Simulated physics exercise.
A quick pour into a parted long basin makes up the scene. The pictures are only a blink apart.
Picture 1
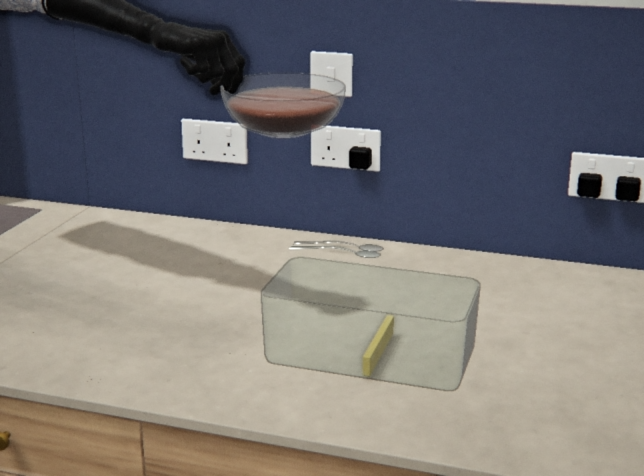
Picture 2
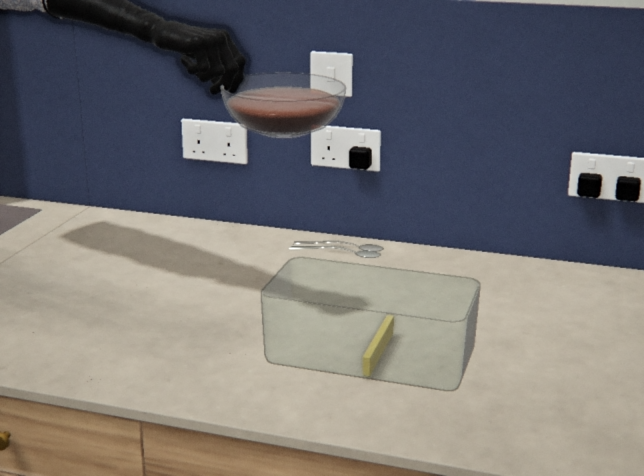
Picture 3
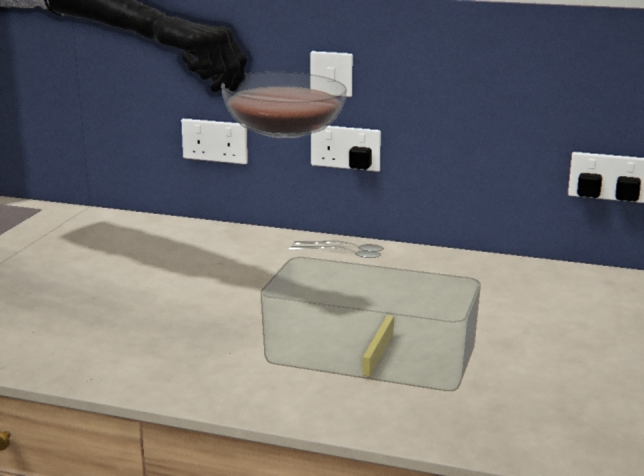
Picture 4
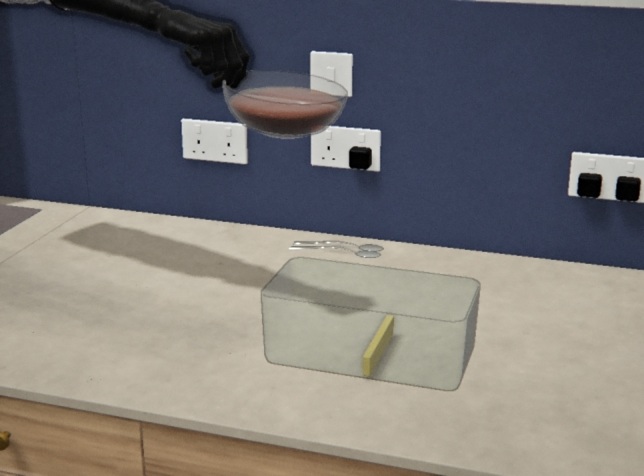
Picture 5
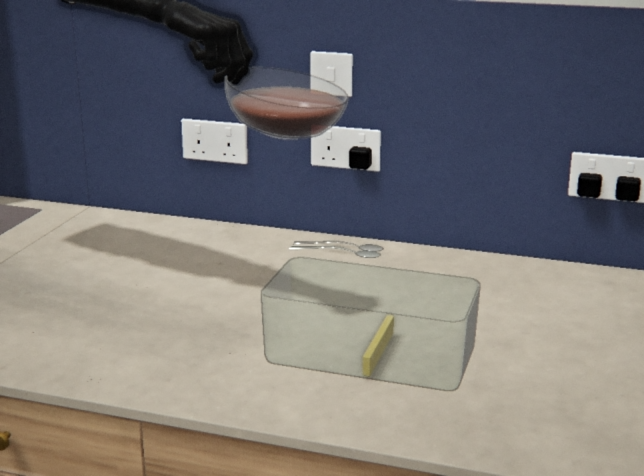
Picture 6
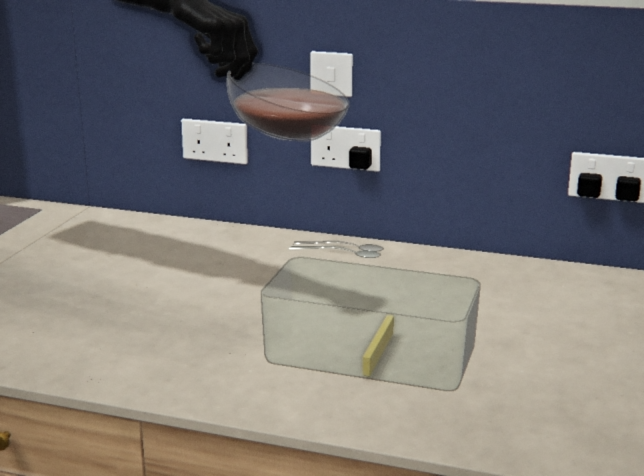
Glass bowl of reddish-brown tea tilting gradually to the right in a black-gloved hand above a clear, divided basin on a counter.
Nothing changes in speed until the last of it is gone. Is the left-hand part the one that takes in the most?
No: The fullest section lies on the viewer's right.
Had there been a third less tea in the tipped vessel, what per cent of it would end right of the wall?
About 55 %.
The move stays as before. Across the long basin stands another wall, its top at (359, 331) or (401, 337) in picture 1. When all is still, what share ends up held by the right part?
First try close to 80 percent, second try close to 40 percent.
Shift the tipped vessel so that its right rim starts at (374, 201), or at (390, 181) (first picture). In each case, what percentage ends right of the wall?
It comes out at around 75 percent and then around 85 percent.
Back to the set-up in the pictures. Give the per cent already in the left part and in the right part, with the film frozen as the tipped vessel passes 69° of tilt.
Roughly 0 % on the left side and 20 % on the right side.
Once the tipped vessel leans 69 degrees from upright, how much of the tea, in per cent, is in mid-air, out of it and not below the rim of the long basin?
Roughly 50 %.
A moment on, the tilt is 69° and 28 per cent is still to pour, 2 is left of the wall and 19 right of it.
Next, the tilt is 102° and 0 per cent is still to pour, 26 is left of the wall and 65 right of it.
Then the tilt is 109° and 0 per cent is still to pour, 32 is left of the wall and 65 right of it.
Later the tilt is 109° and 0 per cent is still to pour, 33 is left of the wall and 65 right of it.
In the end 33 per cent lies left of the wall, 65 right of it and 3 outside.
